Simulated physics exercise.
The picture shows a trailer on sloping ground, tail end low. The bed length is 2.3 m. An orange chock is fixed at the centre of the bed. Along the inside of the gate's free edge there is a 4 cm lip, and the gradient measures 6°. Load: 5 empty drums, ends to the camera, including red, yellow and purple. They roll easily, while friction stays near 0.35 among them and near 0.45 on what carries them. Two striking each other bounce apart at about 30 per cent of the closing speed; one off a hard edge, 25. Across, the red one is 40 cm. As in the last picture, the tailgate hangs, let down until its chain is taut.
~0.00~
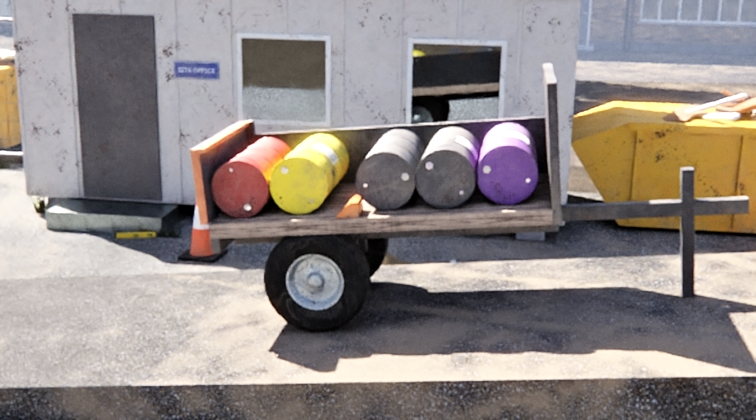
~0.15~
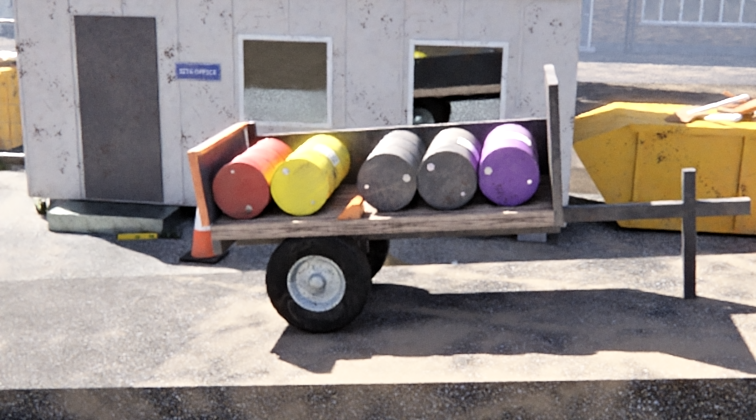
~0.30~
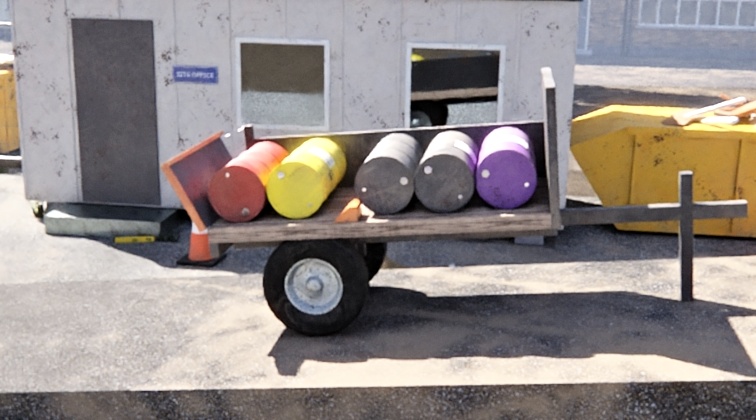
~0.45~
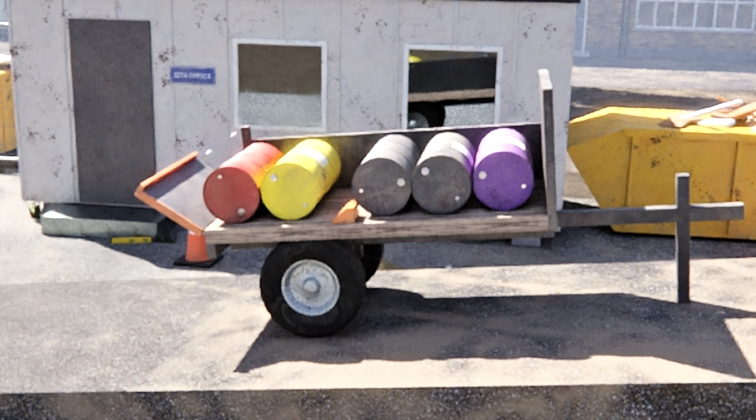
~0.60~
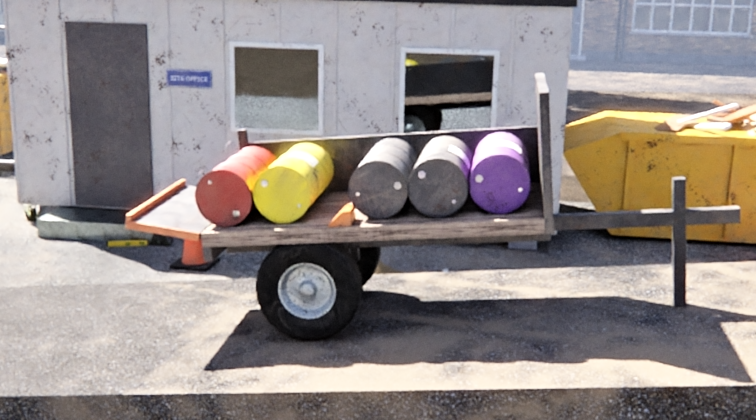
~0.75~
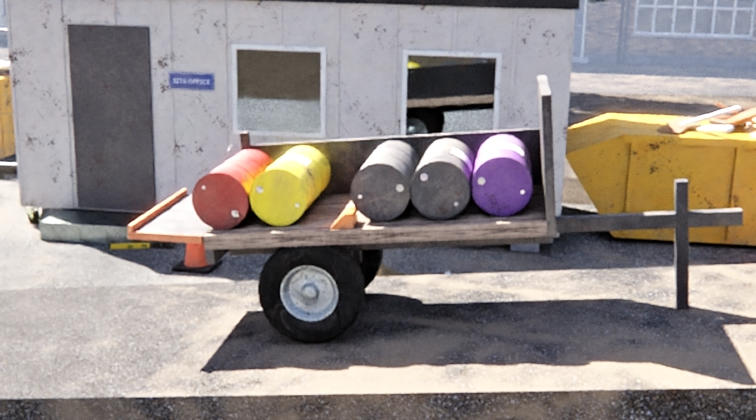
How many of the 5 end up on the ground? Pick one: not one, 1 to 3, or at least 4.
Not one.
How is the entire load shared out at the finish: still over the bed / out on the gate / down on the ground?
4, 1, 0.
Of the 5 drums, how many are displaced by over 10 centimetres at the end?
The answer comes to 2.
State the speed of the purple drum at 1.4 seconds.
0.0 m/s, roughly.
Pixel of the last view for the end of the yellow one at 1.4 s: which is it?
Roughly at (241, 200).
By 1.4 s, red is on the gate, 15 cm past the hinge, rolling left; yellow is on the bed, 25 cm short of the hinge, rolling left; purple is on the bed, 200 cm short of the hinge; 0 gone off the back.
By 2.0 s, red is on the gate, 35 cm past the hinge; yellow is on the bed, 5 cm short of the hinge; as before, purple; 0 gone off the back.
By 2.8 s, red is on the gate, 30 cm past the hinge; yellow is on the bed, 10 cm short of the hinge; as before, purple; 0 gone off the back.
Finally (3.7 s), red is on the gate, 35 cm past the hinge; yellow is on the bed, 5 cm short of the hinge; purple is on the bed, 200 cm short of the hinge; 0 gone off the back.
